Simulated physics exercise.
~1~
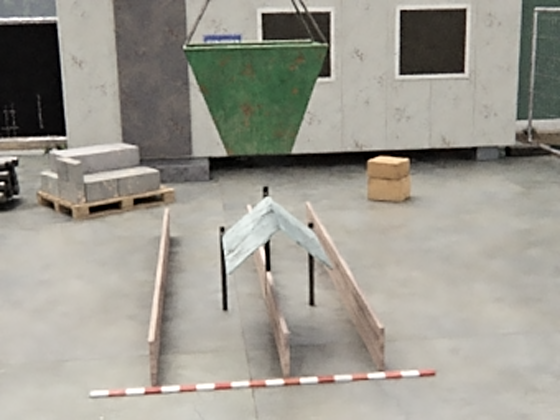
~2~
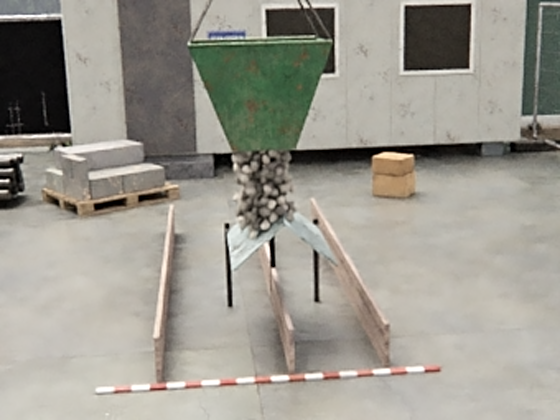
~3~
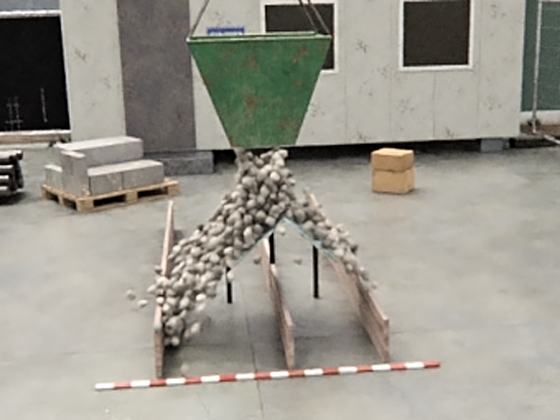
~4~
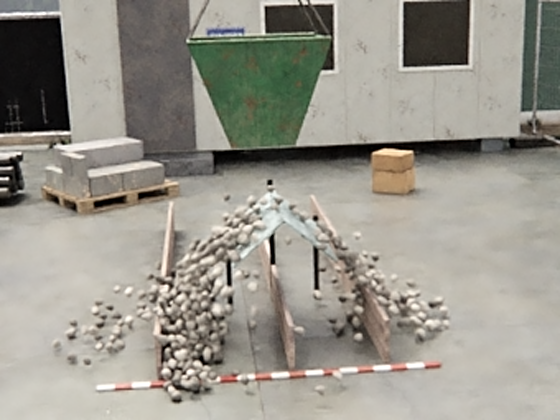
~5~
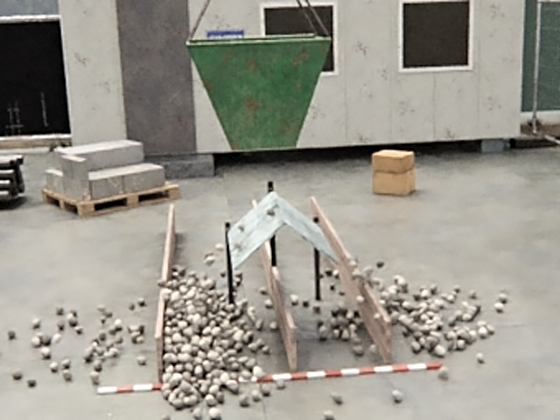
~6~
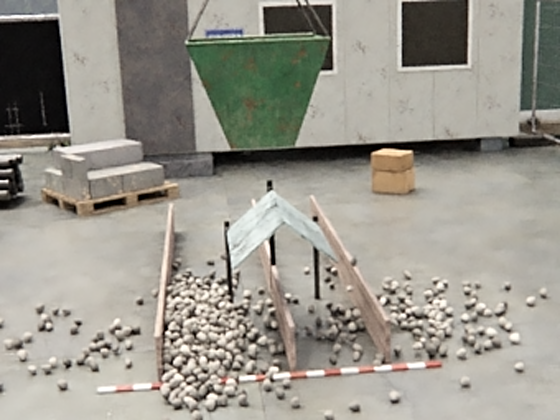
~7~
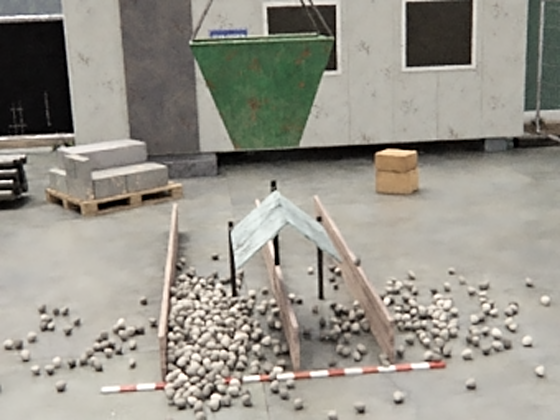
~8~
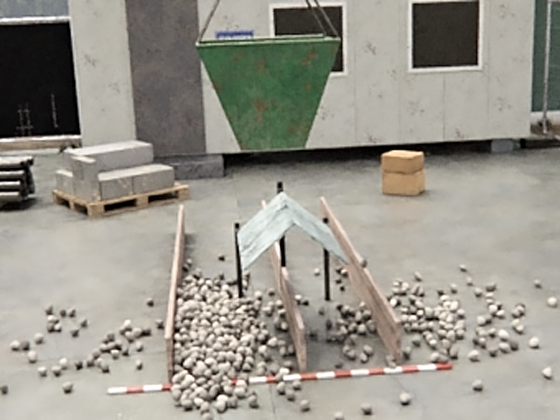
On a grey concrete yard in front of a pale building, a green skip hangs above a fixed, roof-shaped piece of steel and three upright boards, with a red and white staff on the ground before them. The skip's bottom opens and round stones pour down in a thick stream onto the peak. They spread down both slopes, most heavily to the left, and some bounce beyond the outer boards. The skip empties and the steel clears as the stones scatter and settle. Most lie heaped in the left bay, with few in the right bay and others strewn outside on both sides.
